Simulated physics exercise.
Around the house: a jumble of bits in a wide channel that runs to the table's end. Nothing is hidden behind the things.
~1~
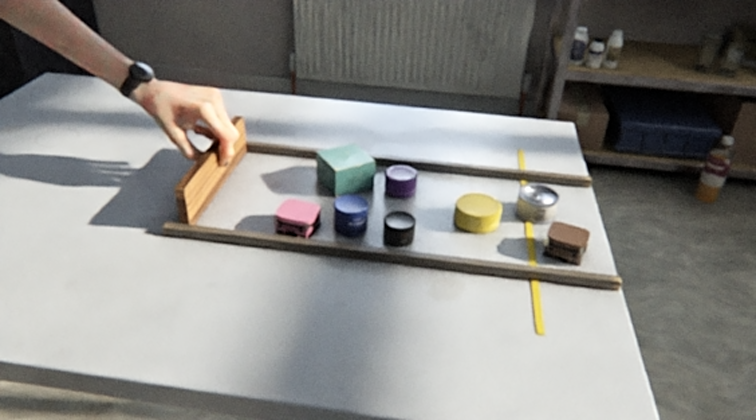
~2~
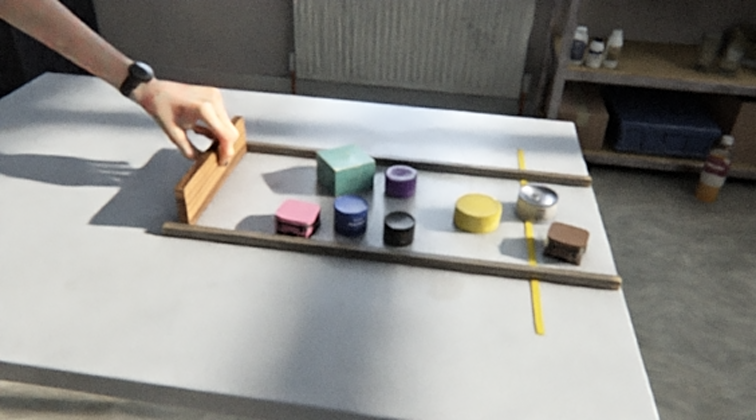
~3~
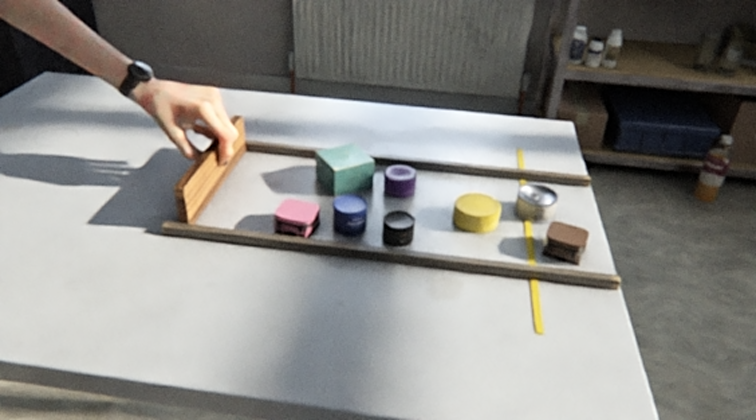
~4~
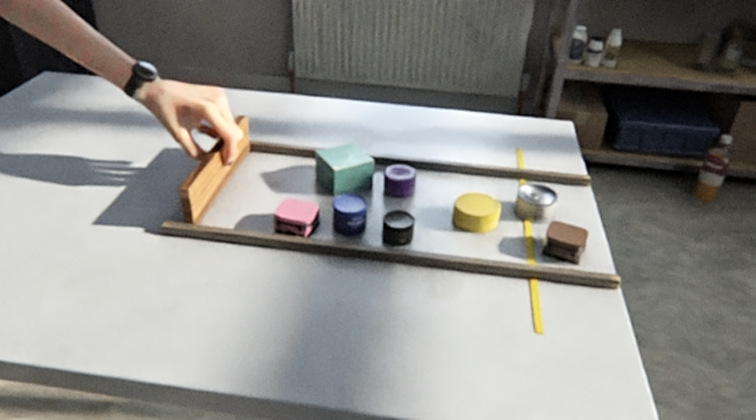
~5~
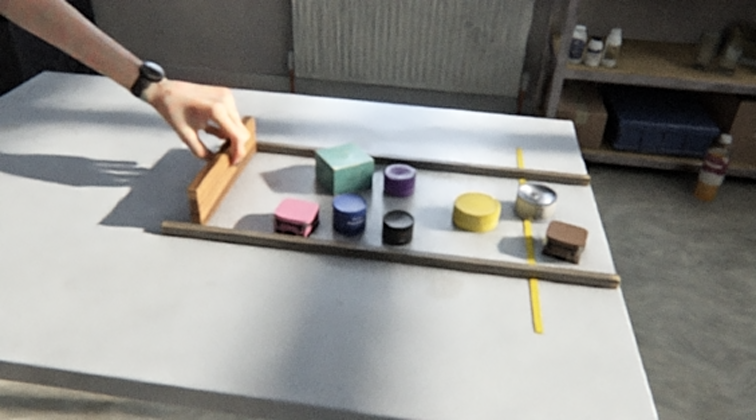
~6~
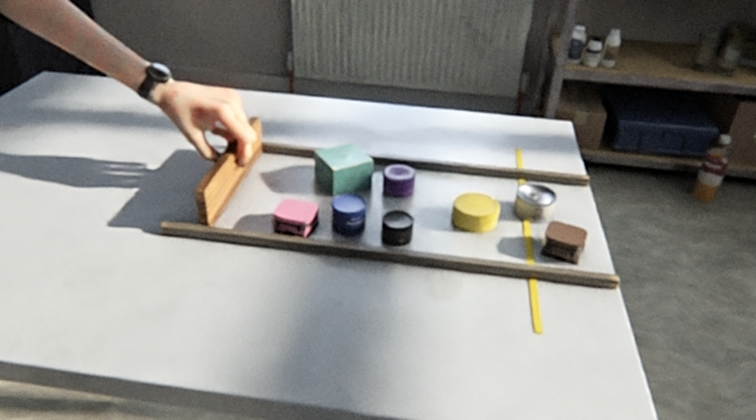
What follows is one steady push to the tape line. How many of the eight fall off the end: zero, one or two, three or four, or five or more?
The number that fall off is one or two.
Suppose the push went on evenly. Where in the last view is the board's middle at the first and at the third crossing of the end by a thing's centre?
First at (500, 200), next at (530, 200).
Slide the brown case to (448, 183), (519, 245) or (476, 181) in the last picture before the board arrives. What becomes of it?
In that order, it is kept; falls; survives.
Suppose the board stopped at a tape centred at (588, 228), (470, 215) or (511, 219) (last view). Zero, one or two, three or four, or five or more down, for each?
One after another: Five or more; none at all; either one or two.
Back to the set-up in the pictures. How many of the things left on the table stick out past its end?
It comes to 2.
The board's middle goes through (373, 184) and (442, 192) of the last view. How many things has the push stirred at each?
At the one place 5, at the other 7.
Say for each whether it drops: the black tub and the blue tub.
The black tub does not fall; the blue tub is kept.
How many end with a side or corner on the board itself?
The number is 2.
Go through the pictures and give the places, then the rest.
Brown case (566, 243); white pot (537, 204); yellow lid (477, 213); board (215, 168); tape (528, 222), in the first frame.
White pot (537, 204); purple lid (401, 182), in the second frame.
Yellow lid (476, 212); turquoise block (345, 169), in the third frame.
Brown case (565, 243); board (219, 167), in the fourth frame.
White pot (535, 203); pink case (297, 218), in the fifth frame.
Brown case (564, 243); white pot (535, 203); yellow lid (475, 212); board (233, 169); tape (526, 221), in the sixth frame.
Early on, none off yet; brown case at rest near (564, 243); white pot at rest near (535, 203); yellow lid at rest near (475, 212).
A while later, none off yet; brown case at rest near (564, 243); white pot at rest near (535, 203); yellow lid travelled a little near (494, 215).
Finally, the number that fall off is one or two; lost, white pot and brown case.
